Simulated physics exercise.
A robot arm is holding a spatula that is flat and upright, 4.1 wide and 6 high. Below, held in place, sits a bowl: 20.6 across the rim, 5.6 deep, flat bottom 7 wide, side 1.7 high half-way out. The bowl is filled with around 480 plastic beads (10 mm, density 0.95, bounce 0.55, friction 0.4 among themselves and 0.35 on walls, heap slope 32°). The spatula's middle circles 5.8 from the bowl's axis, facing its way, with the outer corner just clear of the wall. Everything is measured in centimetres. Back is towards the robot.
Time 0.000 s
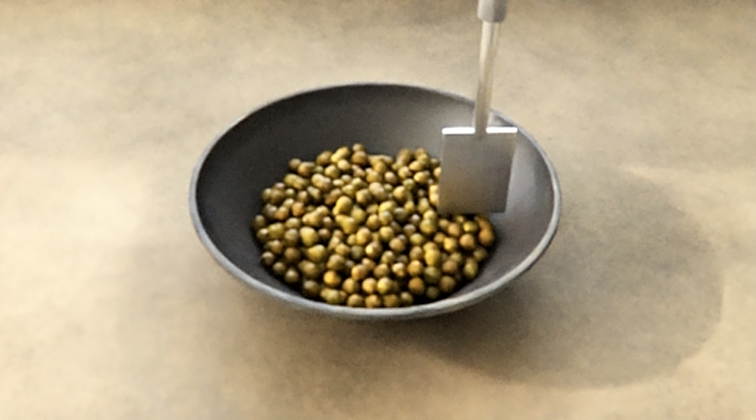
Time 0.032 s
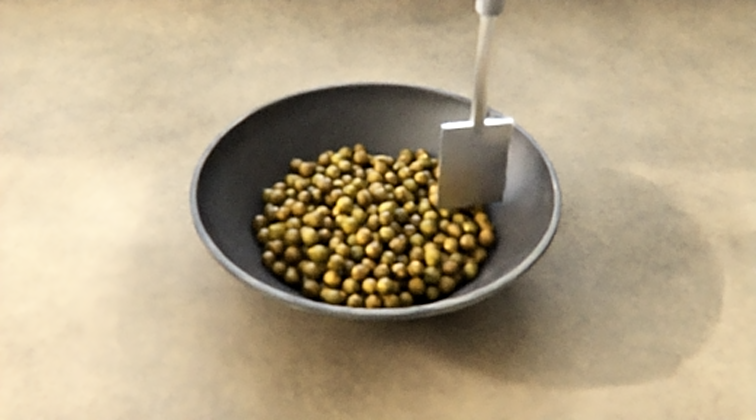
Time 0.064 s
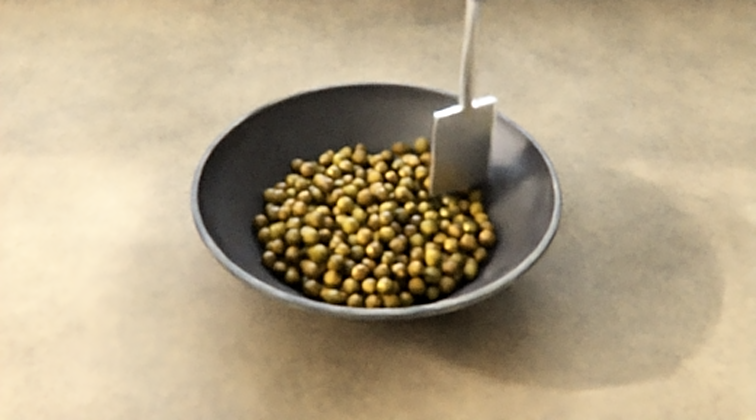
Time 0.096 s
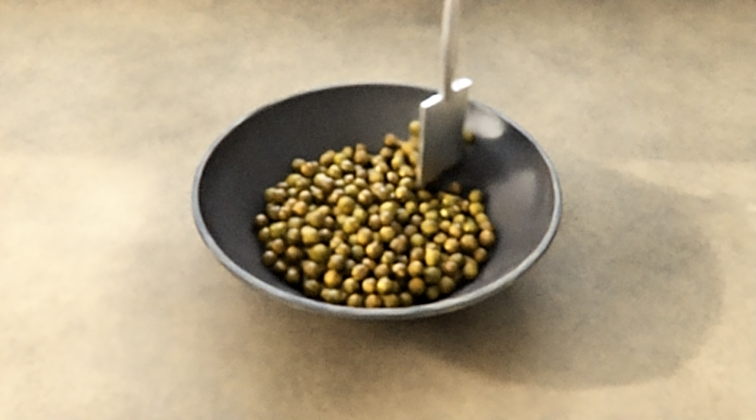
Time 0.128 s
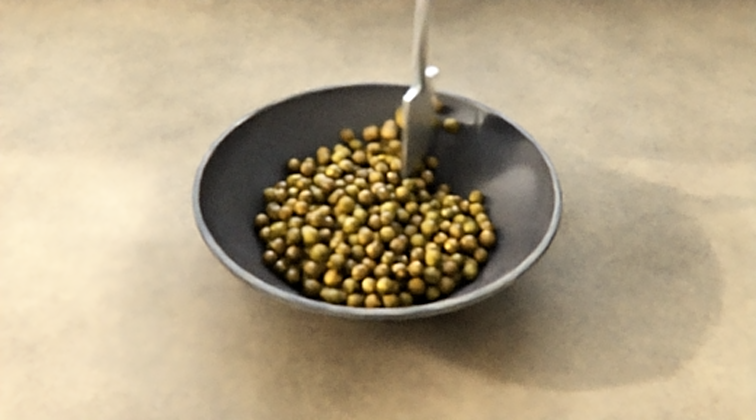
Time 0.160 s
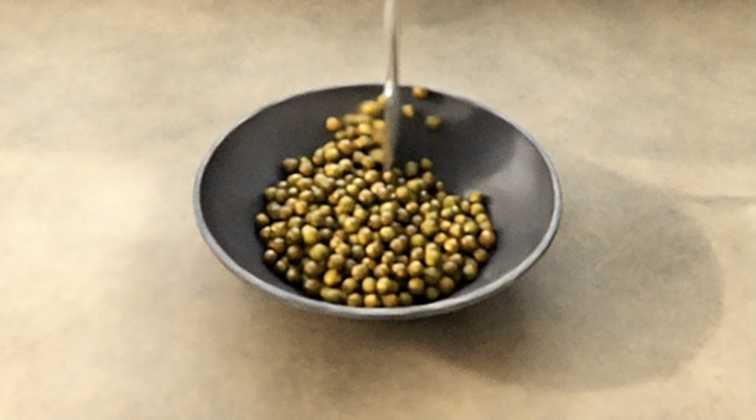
A metal spatula sweeps leftward through greenish-brown beads in a dark bowl, pushing some up the back.
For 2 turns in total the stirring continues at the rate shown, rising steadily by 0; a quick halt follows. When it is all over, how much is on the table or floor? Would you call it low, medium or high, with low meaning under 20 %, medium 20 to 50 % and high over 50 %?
I would call it low, under 20 %.
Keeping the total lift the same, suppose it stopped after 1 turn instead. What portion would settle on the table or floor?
I'd expect some 5 per cent.
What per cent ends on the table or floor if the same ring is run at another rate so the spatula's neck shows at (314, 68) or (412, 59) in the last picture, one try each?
About 20 % for one try and about 5 % for the other, in order.
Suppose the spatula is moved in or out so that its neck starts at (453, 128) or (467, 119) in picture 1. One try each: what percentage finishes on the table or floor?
10 and 15 per cent.
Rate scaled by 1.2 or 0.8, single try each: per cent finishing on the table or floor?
Estimates in order: Some 15 % and some 5 %.
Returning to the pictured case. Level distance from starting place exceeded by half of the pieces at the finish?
Around 2 cm.
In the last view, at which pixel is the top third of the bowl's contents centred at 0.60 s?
Upper-third centre: Approx. (443, 227) px.
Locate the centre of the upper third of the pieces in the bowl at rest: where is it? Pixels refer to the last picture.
Looks like roughly (401, 200) to me.
After 0.60 s, 332° round, highest piece 8 above the table; 464 in the bowl, 13 on the table or floor, 4 in flight or on the tool.
After 1.03 s, 223° round, highest piece 7 above the table; 442 in the bowl, 36 on the table or floor, 3 in flight or on the tool.
After 1.45 s, 0° round, highest piece 5 above the table; 432 in the bowl, 49 on the table or floor.
After 2.15 s, 0° round, highest piece 5 above the table; 432 in the bowl, 49 on the table or floor.
At rest, 432 in the bowl, 49 on the table or floor. That is 10 % on the table or floor.
